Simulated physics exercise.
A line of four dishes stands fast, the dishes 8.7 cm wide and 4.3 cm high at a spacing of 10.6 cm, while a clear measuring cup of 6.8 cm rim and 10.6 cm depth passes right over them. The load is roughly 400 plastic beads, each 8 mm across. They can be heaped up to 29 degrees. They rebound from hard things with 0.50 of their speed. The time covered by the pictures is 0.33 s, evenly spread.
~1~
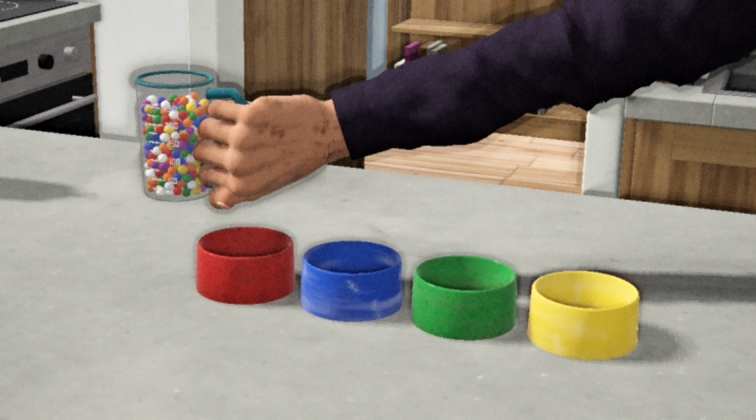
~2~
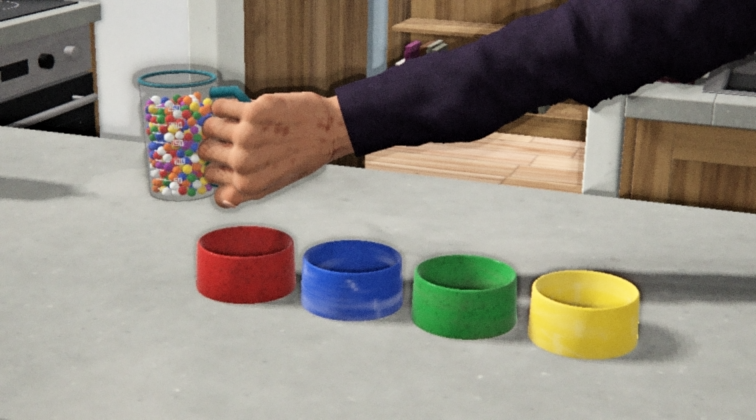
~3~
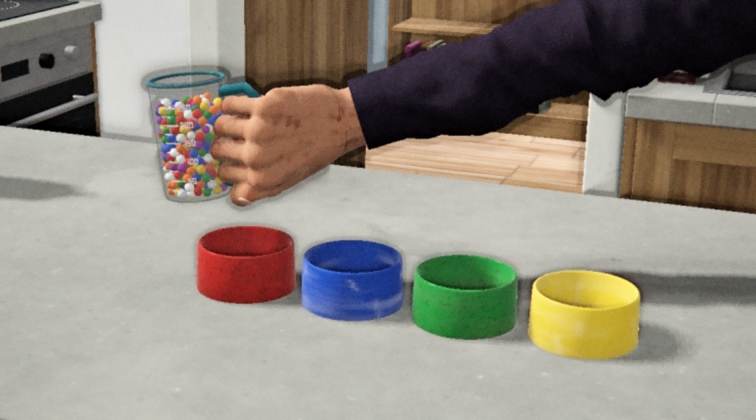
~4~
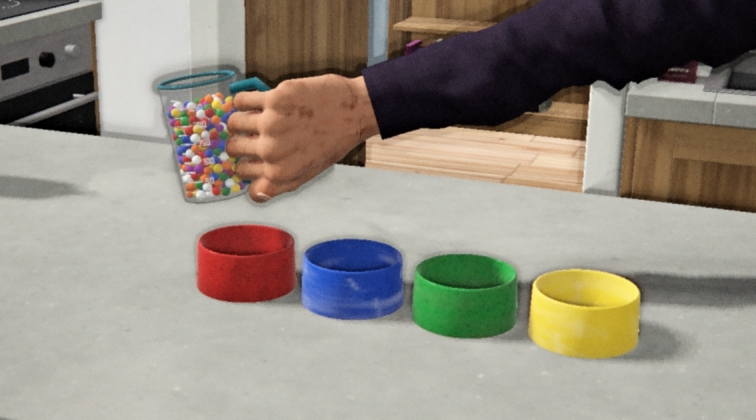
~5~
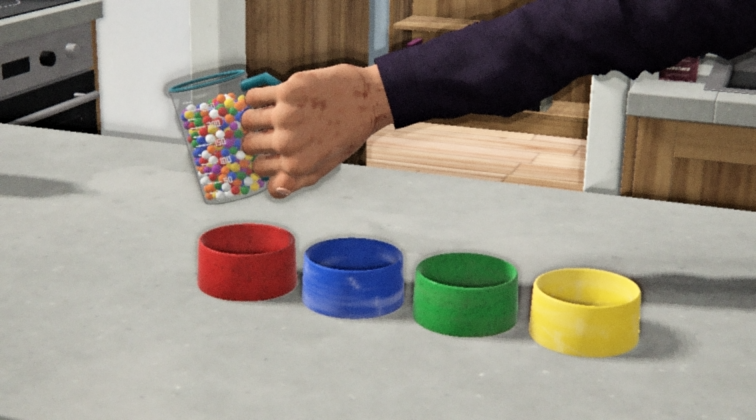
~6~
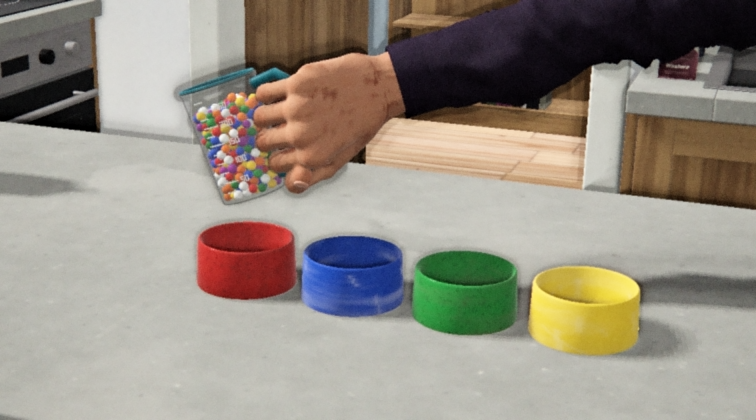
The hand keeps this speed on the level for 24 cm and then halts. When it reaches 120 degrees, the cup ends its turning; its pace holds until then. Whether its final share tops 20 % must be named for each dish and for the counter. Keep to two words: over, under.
Red: Its share will not exceed a fifth. Blue: Its share will exceed a fifth. Green: Its share will not exceed a fifth. Yellow: Its share will not exceed a fifth. Counter: Its share will not exceed a fifth.
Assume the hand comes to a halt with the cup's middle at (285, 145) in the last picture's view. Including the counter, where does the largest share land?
The largest share goes to red.
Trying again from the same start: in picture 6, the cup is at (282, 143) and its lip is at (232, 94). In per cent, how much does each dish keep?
Kept per dish: Red = 0, blue = 100, green = 0, yellow = 0.
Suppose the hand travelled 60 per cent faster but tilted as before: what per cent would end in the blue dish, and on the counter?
Blue: 100; counter: 0.
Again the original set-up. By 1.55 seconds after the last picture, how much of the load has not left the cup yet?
Approx. 15 % - an estimate.
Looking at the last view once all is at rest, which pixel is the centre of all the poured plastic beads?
Somewhere around (351, 266) in the final frame.
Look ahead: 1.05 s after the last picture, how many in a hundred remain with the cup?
95 %.
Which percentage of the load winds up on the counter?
Some 5 in a hundred.
Then, 0.63 s after the last picture, tilt 67 degrees; cup holds 100 %.
Then, 1.05 s after the last picture, tilt 99 degrees; cup holds 95 %.
Then, 1.55 s after the last picture, tilt 120 degrees; cup holds 15 %, blue 85 %.
In the end, red 0 %, blue 95 %, green 0 %, yellow 0 %, counter 5 %.
